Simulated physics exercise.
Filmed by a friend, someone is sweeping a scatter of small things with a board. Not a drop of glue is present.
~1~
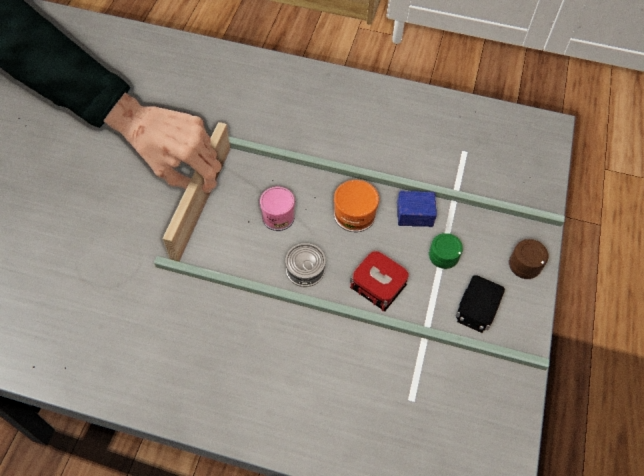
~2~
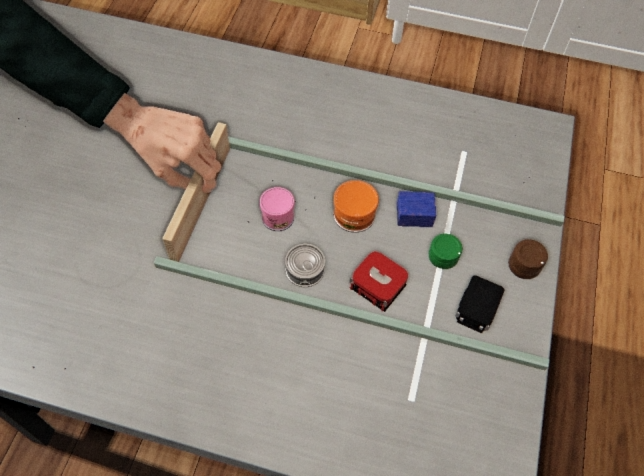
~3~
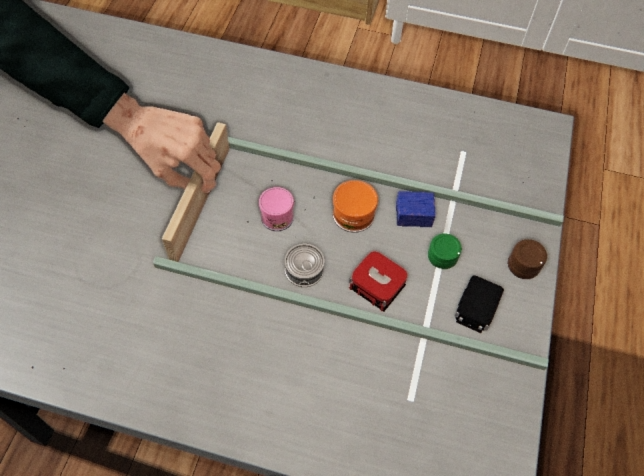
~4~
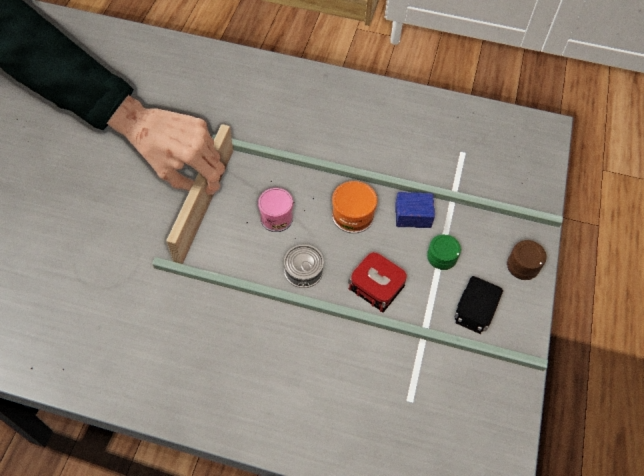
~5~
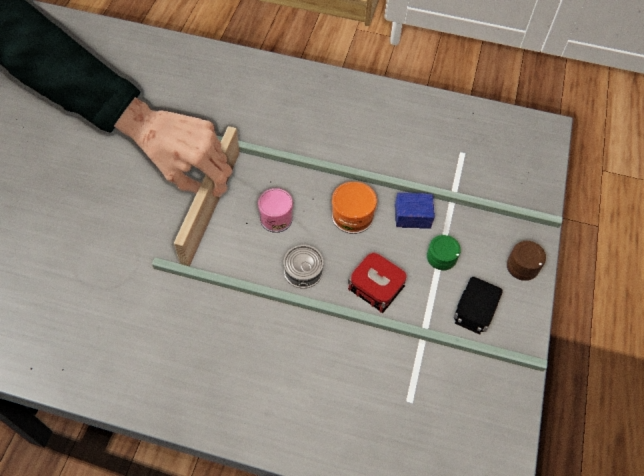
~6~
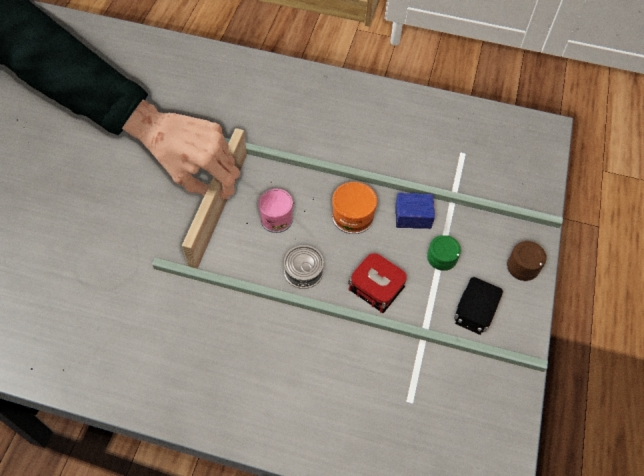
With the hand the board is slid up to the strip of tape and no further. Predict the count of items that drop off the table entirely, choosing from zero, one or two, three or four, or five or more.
Count off: Nothing.
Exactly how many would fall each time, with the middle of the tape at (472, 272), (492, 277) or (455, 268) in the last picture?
Respectively, 1, 2 and 0.
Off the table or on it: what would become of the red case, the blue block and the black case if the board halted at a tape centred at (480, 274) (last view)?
The red case stays put; the blue block stays put; the black case topples down.
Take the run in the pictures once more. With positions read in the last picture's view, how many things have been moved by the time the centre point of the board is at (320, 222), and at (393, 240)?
First 3, after that 6.
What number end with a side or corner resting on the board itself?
That would be 3 of them.
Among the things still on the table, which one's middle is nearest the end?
Foremost is the black case.
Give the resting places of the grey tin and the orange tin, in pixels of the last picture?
Positions - first (451, 308), then (470, 231).
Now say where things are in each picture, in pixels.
The first picture shows brown lid (528, 259); black case (479, 304); green lid (446, 251); board (199, 190); tape (441, 262).
The second picture shows black case (479, 305); grey tin (305, 266).
The third picture shows green lid (444, 252); orange tin (355, 207).
The fourth picture shows brown lid (526, 260); pink pot (276, 210).
The fifth picture shows black case (477, 306); board (210, 195).
The sixth picture shows brown lid (526, 261); black case (478, 306); green lid (444, 253); board (217, 197); tape (439, 264).
Soon after, none off yet; brown lid at rest near (526, 261); black case at rest near (478, 306); green lid at rest near (444, 253).
In the end, the number that fall off is zero.
